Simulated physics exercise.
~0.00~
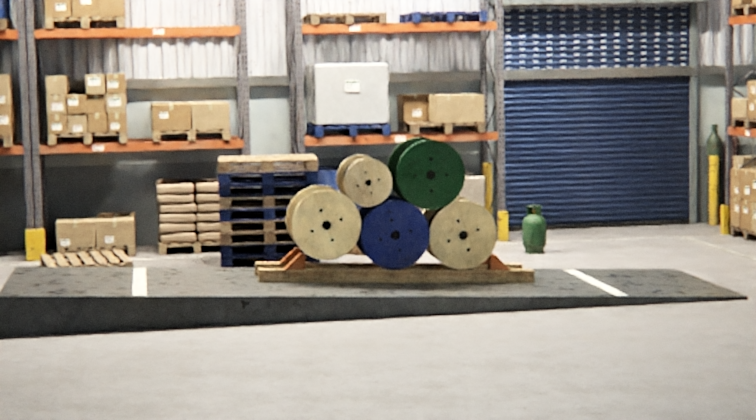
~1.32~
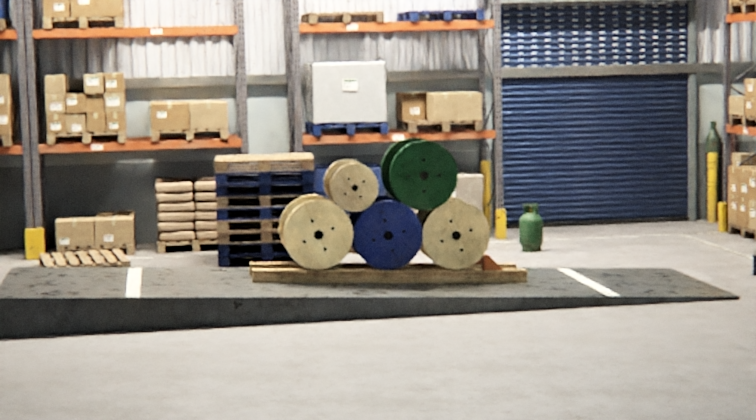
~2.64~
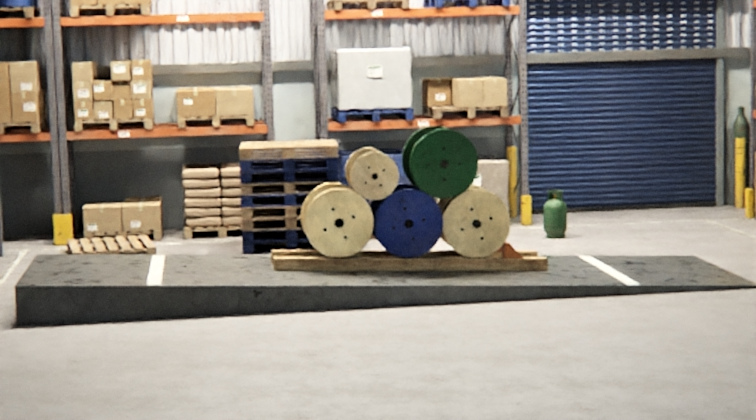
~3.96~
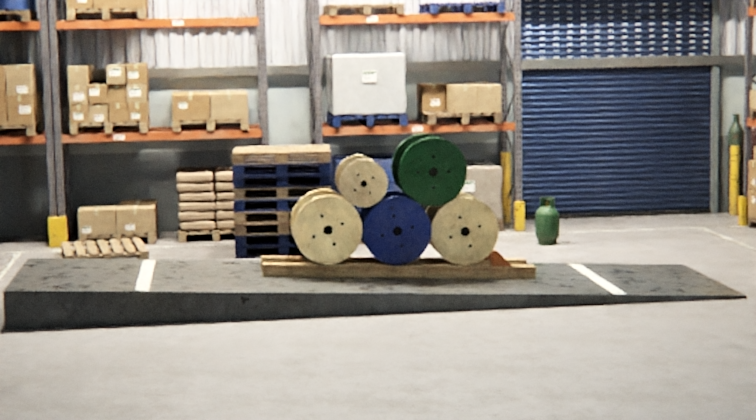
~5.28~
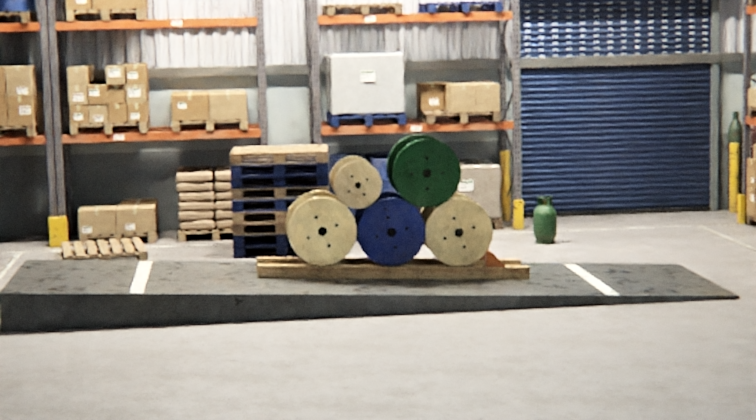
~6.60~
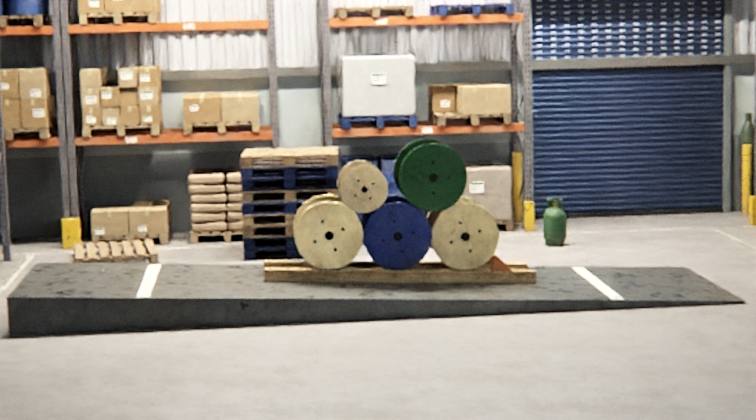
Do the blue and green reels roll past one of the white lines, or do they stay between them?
Both stay between the white lines. The blue reel remains on the bearers in the bottom row, and the green one remains on top of the reels below it.
